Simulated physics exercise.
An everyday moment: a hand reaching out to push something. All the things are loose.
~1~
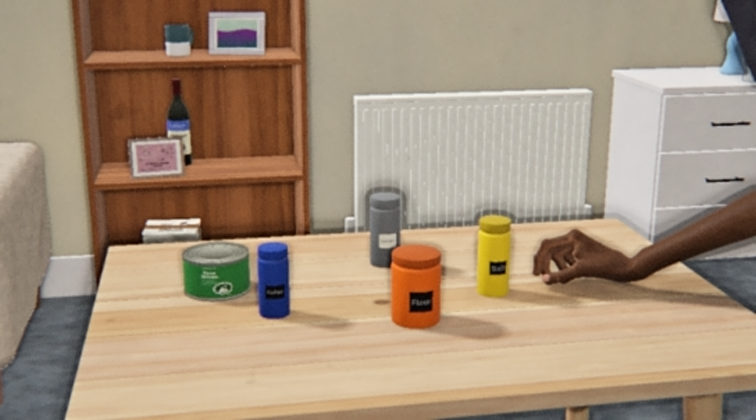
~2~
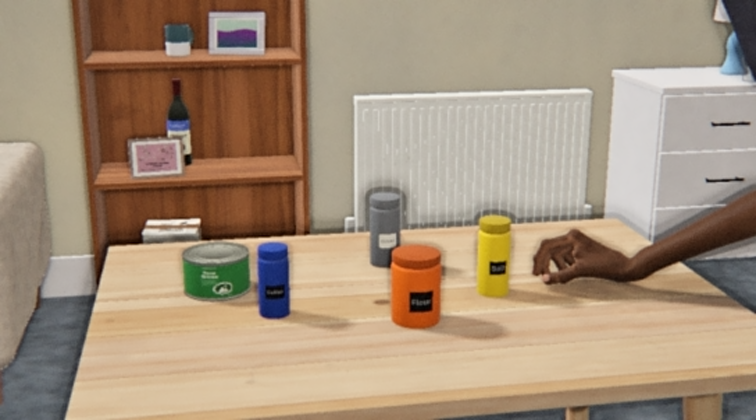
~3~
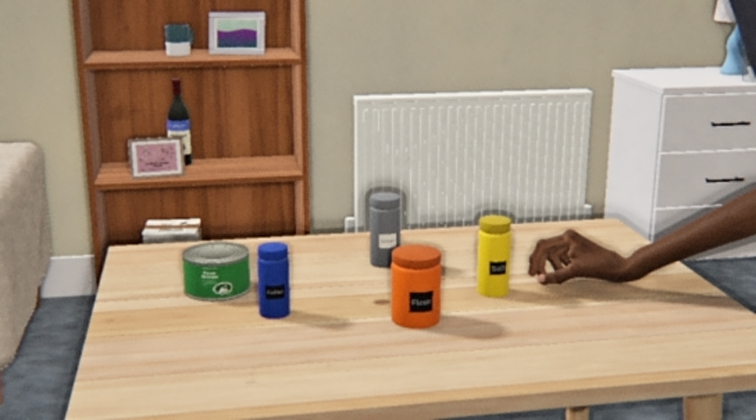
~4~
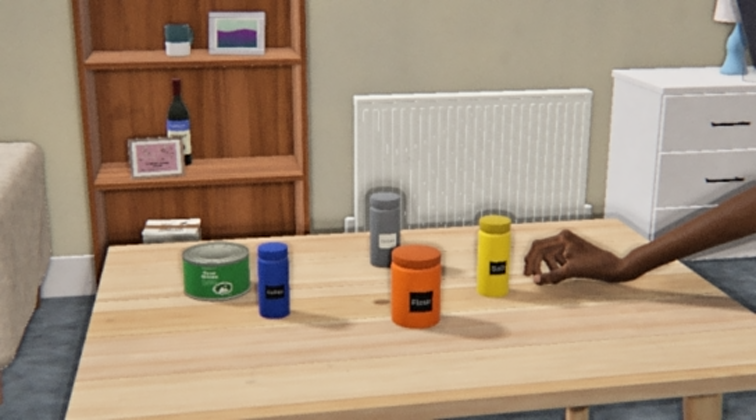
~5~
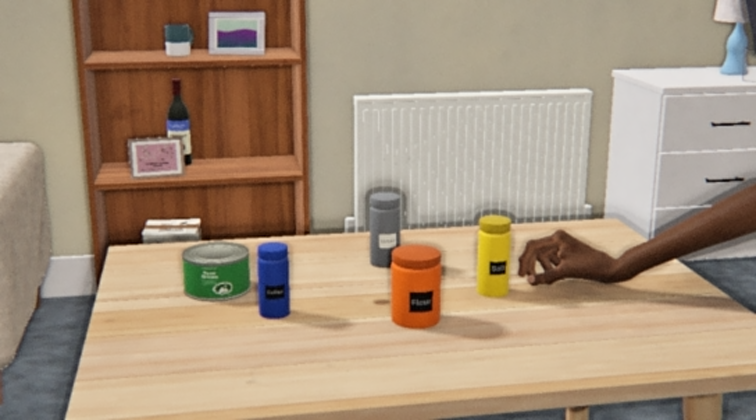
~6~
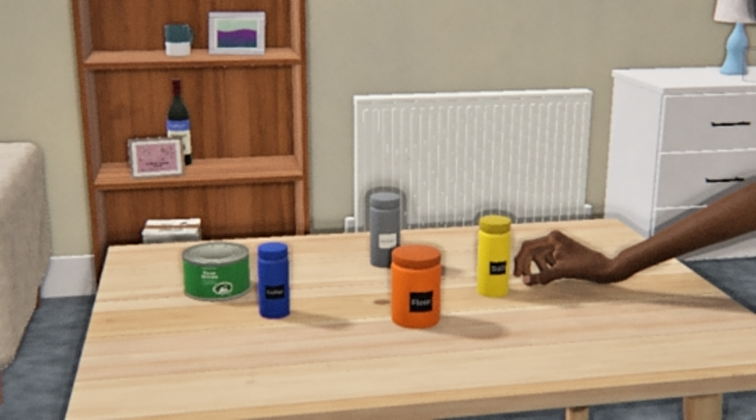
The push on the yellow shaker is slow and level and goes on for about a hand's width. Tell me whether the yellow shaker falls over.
The yellow shaker keeps standing.
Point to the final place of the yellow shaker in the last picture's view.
Around (415, 261).
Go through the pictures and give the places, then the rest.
Yellow shaker (494, 257), in the first frame.
Yellow shaker (494, 257), in the second frame.
Yellow shaker (494, 257), in the third frame.
Yellow shaker (494, 257), in the fourth frame.
Yellow shaker (494, 257), in the fifth frame.
Yellow shaker (494, 257), in the sixth frame.
Then, 0.60 s after the last picture, yellow shaker slid about its own width near (468, 258).
Then, 1.10 s after the last picture, yellow shaker slid well along near (439, 259).
At rest, moved from the start, yellow shaker. Seen from the same camera at the end, yellow shaker near (415, 261).
